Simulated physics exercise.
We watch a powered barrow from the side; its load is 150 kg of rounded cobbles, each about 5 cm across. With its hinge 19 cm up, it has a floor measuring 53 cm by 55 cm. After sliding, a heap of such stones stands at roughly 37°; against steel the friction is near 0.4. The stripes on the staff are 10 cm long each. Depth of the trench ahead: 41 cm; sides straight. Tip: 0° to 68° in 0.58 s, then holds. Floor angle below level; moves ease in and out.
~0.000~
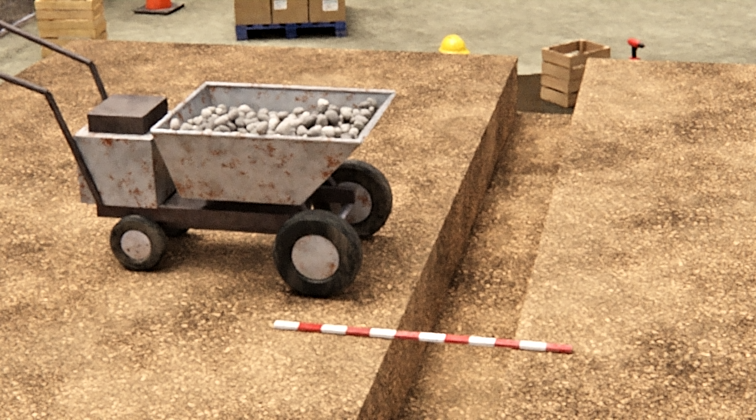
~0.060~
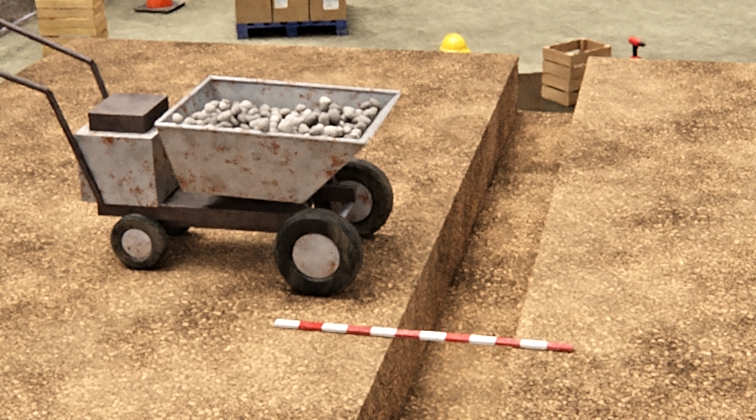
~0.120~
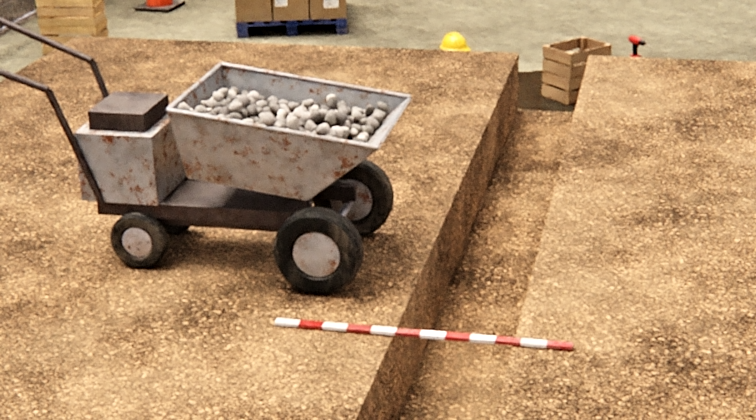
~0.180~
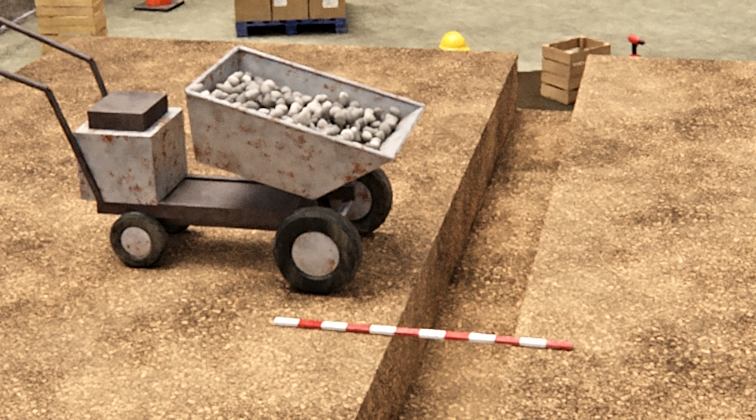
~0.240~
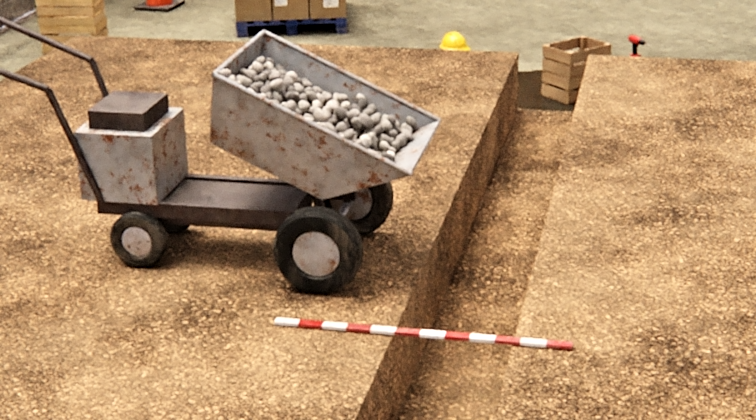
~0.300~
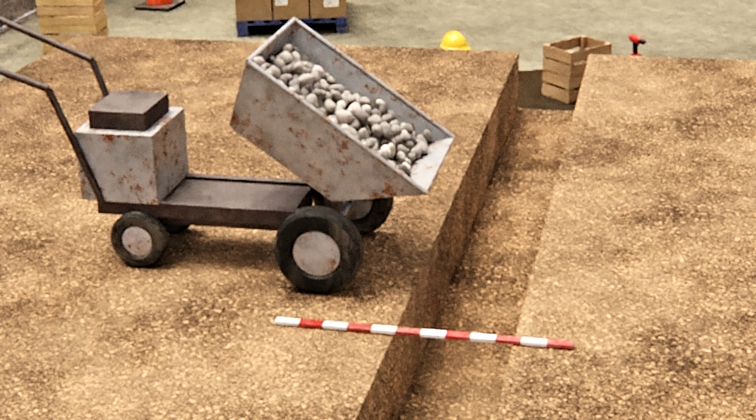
On bare brown ground beside a trench, a rusty powered barrow steadily raising its tray of grey cobbles, tilting towards the right.
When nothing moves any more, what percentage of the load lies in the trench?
63 %.
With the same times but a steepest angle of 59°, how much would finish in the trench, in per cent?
It comes out at about 60 percent.
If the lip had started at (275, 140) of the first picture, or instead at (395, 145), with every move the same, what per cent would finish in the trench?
Roughly 90 in a hundred from the first, 35 in a hundred from the second.
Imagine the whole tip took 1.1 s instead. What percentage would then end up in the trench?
That would give about 80 percent.
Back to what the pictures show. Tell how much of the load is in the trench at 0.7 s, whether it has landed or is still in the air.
Roughly 20 percent of the load.
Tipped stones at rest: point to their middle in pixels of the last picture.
The stones end up centred near (515, 333).
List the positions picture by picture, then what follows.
The first frame shows lip at (361, 143), floor tilted 0°, highest stones at (298, 113).
The second frame shows lip at (366, 143), floor tilted 2°, highest stones at (270, 111); the stones move at 0.5 m/s on average.
In the third frame, the tray is at 8°, its lip at (378, 148); the top of the load is at (238, 100); the stones move at 0.9 m/s on average.
In the fourth frame, the tray is at 16°, its lip at (393, 159); the top of the load is at (246, 85); the stones move at 1.3 m/s on average.
In the fifth frame, the tray is at 25°, its lip at (411, 174); the top of the load is at (258, 70); the stones move at 1.5 m/s on average.
The sixth frame shows lip at (427, 193), floor tilted 36°, highest stones at (285, 57); the stones move at 1.6 m/s on average.
After 0.4 s the floor is at 57°; 100 % in the tray; the foremost stones are at (447, 183).
After 0.7 s the floor is at 68°; 80 % in the tray, 20 % in the trench, 1 % past the trench; the foremost stones are at (531, 265).
After 1.0 s the floor is at 68°; 15 % in the tray, 48 % in the trench, 37 % past the trench; the foremost stones are at (721, 277).
After 3.0 s the floor is at 68°; 0 % in the tray, 63 % in the trench, 37 % past the trench; the foremost stones are past the picture's edge.
